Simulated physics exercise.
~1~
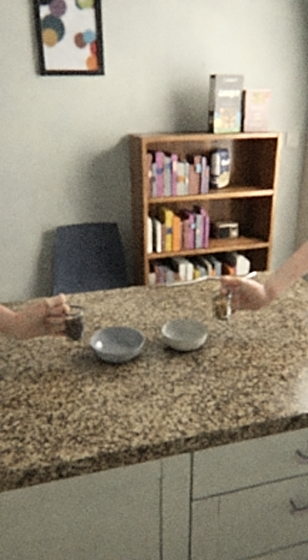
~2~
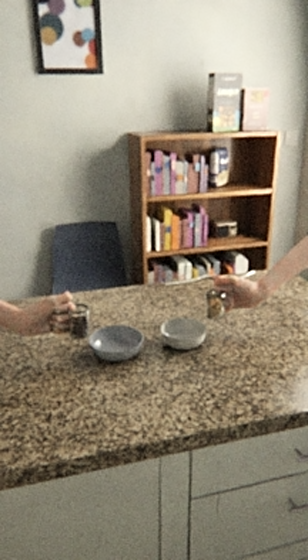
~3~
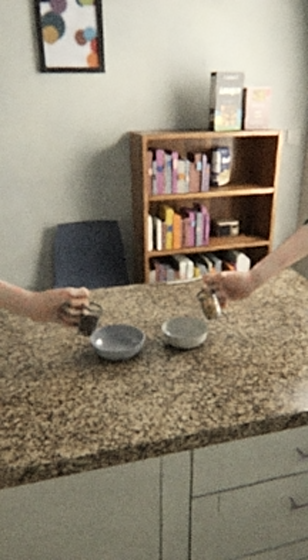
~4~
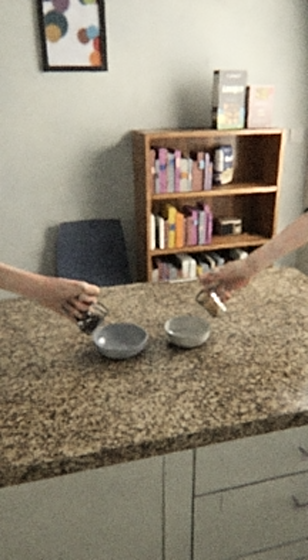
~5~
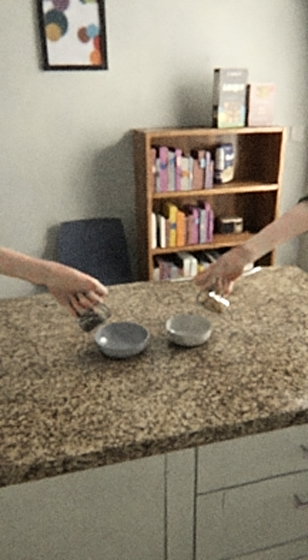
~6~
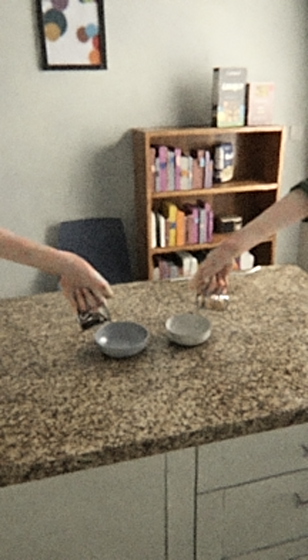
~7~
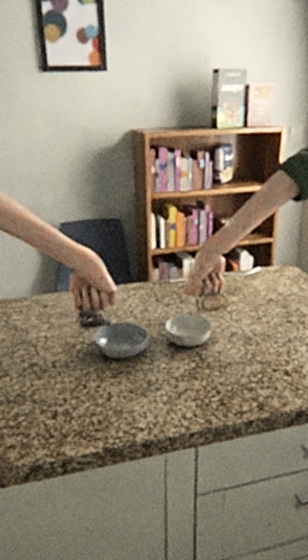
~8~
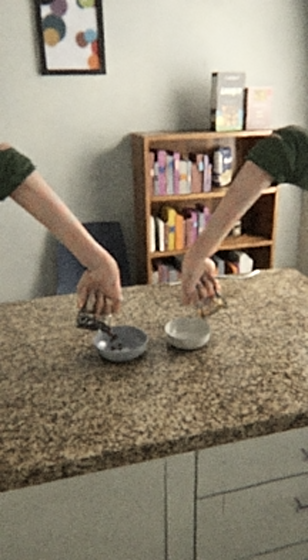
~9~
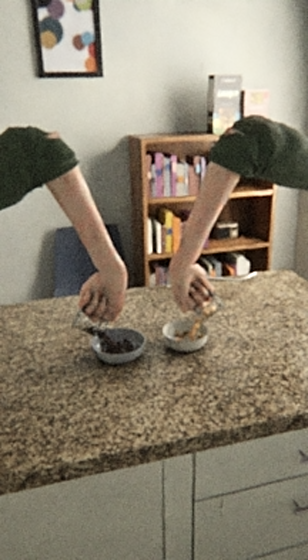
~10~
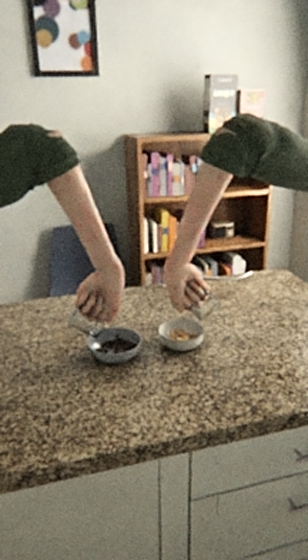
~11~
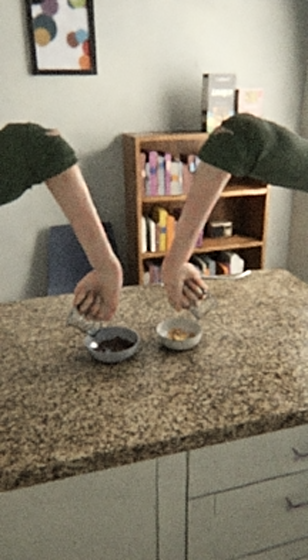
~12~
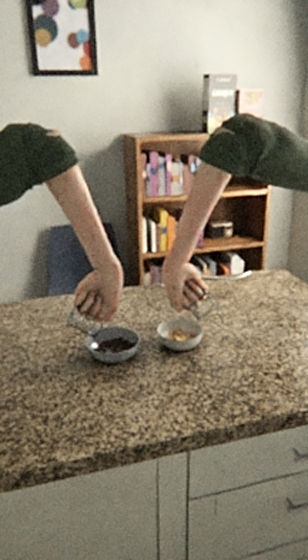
Two hands, one from each side, hold small clear cups above a speckled brown granite counter, seen from the front and slightly above by a gently swaying camera. Two shallow grey bowls wait between them, with a dark blue chair, a wooden bookcase and a framed picture of coloured dots behind. The hands move inward and tilt the cups over the bowls, green-sleeved arms coming into view. Dark pieces start falling from the left cup first, then yellowish pieces drop from the right. The hands end holding both cups upside down, with everything inside the bowls and nothing on the counter.
